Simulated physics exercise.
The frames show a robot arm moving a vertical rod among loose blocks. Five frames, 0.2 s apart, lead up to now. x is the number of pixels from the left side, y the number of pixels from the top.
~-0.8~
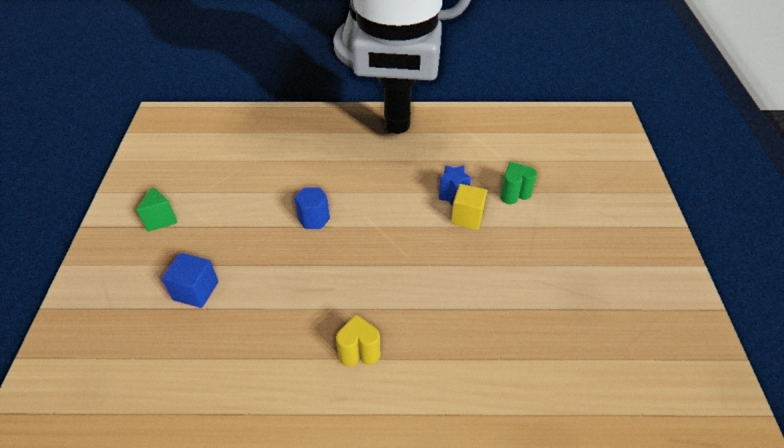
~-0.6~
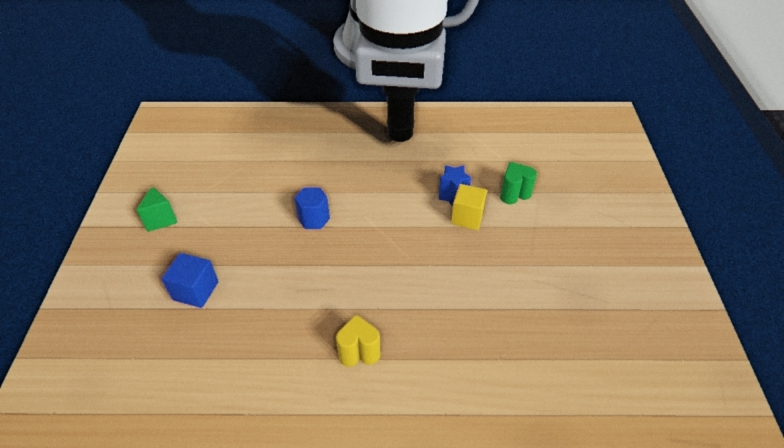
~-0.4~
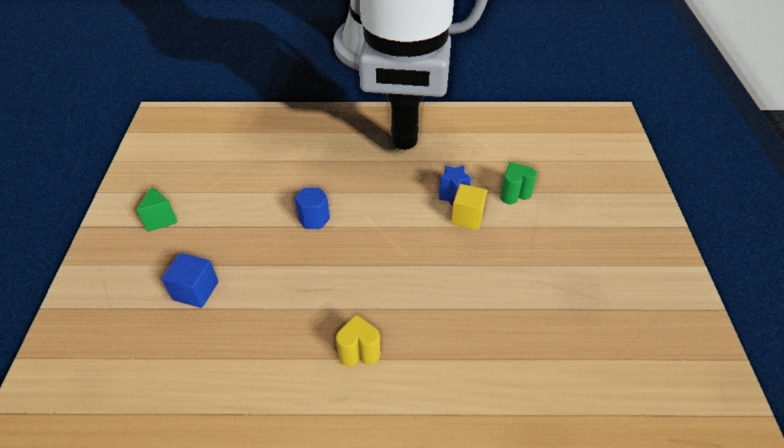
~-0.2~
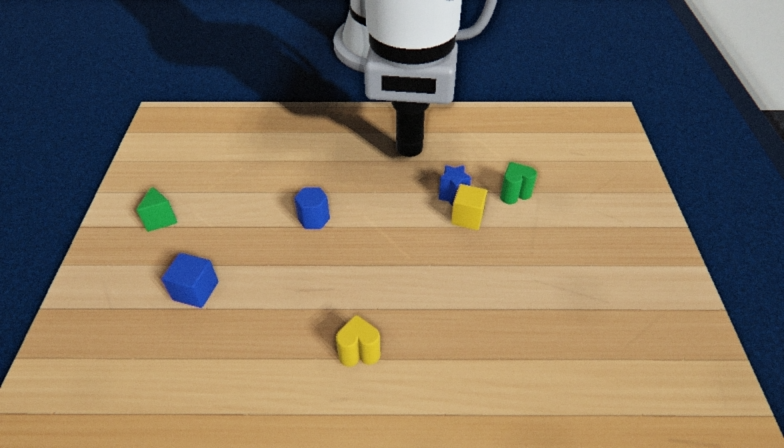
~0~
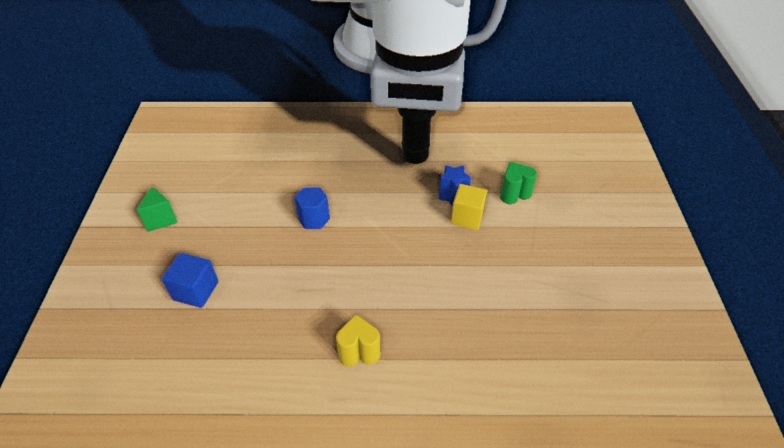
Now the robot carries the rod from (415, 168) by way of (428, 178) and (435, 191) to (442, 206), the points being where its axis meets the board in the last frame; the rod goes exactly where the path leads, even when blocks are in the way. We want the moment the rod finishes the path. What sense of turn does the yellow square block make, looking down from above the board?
It twists clockwise.
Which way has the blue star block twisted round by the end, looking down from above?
If we look at it from overhead, the blue star block pivots counter-clockwise.
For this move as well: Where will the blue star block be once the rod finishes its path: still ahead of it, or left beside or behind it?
The rod loses it on the way.
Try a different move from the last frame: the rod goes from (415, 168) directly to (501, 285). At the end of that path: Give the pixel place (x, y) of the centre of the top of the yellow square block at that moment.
The answer is (502, 213).
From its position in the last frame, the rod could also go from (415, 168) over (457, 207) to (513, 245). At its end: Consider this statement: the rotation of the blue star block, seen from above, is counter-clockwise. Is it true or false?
Verdict: True.
On the path given first. Halfway along, rod at (433, 173); blue star block at (458, 175).
At the end, rod at (443, 194); blue star block at (469, 181), turned 25° anticlockwise; yellow square block at (483, 203), turned 35° clockwise; green heart-shaped block unmoved.
